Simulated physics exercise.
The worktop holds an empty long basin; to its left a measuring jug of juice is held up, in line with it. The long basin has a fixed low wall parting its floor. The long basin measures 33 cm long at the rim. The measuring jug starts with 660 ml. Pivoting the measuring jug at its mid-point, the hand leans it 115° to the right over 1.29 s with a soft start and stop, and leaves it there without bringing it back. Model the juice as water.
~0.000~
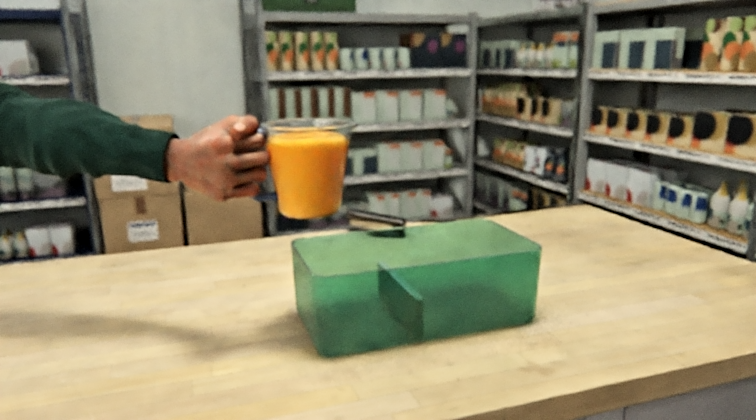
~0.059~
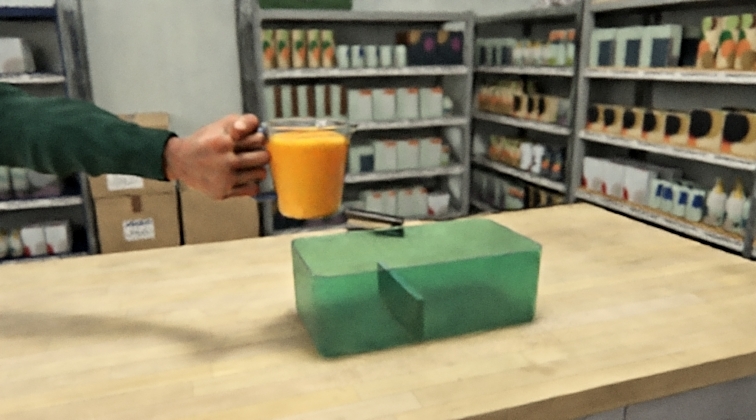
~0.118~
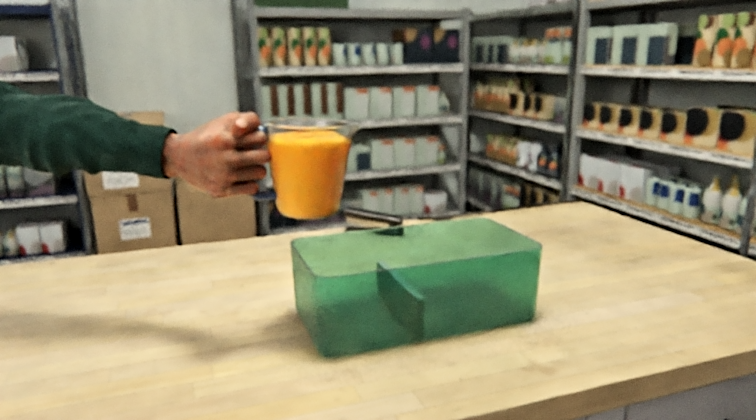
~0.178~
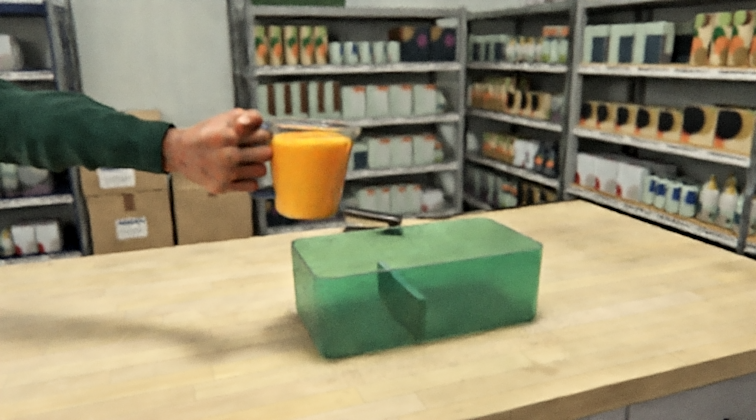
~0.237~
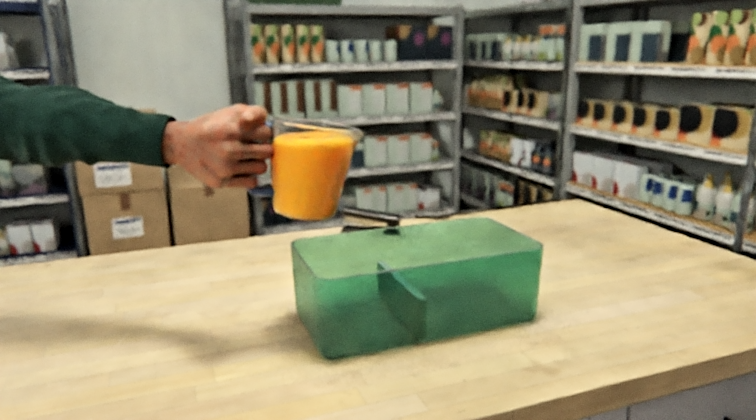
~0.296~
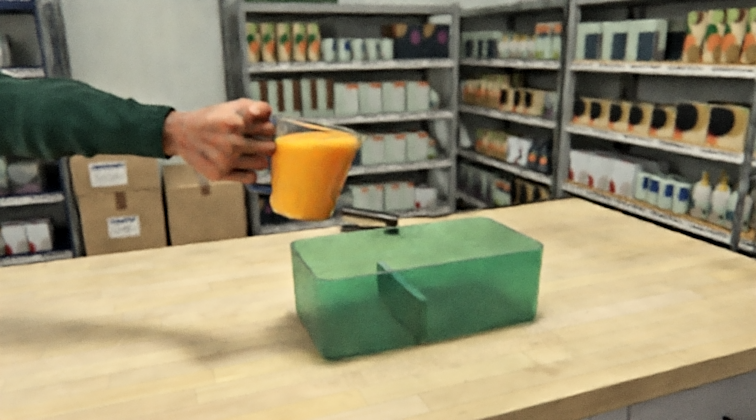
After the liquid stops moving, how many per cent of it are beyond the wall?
About 55 per cent.
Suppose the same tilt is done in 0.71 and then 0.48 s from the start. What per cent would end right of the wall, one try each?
35 and 25 %.
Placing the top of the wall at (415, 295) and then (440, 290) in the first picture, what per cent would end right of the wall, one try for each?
I'd say 30 percent on the first go, 10 percent on the next.
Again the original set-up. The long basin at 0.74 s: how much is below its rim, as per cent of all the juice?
14 %, give or take.
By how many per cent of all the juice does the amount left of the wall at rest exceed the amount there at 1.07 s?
18 %.
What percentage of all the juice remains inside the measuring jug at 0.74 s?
Some 68 per cent.
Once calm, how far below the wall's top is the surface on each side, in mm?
Left side: Around 46 mm. Right side: Around 48 mm.
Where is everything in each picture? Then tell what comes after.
The first frame shows tilt 0°; pouring edge (357, 123); surface from (266, 139) to (345, 135); the long basin's rim runs from (301, 258) to (515, 233); the wall's top is at (399, 279).
The second frame shows tilt 1°; pouring edge (358, 123); surface from (266, 139) to (346, 135).
The third frame shows tilt 2°; pouring edge (359, 124); surface from (267, 138) to (346, 136).
The fourth frame shows tilt 5°; pouring edge (362, 127); surface from (269, 139) to (349, 136).
The fifth frame shows tilt 9°; pouring edge (365, 131); surface from (272, 140) to (353, 137).
The sixth frame shows tilt 14°; pouring edge (367, 136); surface from (275, 141) to (358, 137).
After 0.74 s the tilt is 71° and 68 per cent is still to pour, 1 is left of the wall and 13 right of it.
After 1.07 s the tilt is 107° and 10 per cent is still to pour, 27 is left of the wall and 54 right of it.
After 1.42 s the tilt is 115° and 0 per cent is still to pour, 45 is left of the wall and 55 right of it.
After 1.79 s the tilt is 115° and 0 per cent is still to pour, 45 is left of the wall and 55 right of it.
In the end 45 per cent lies left of the wall, 55 right of it and 1 outside.
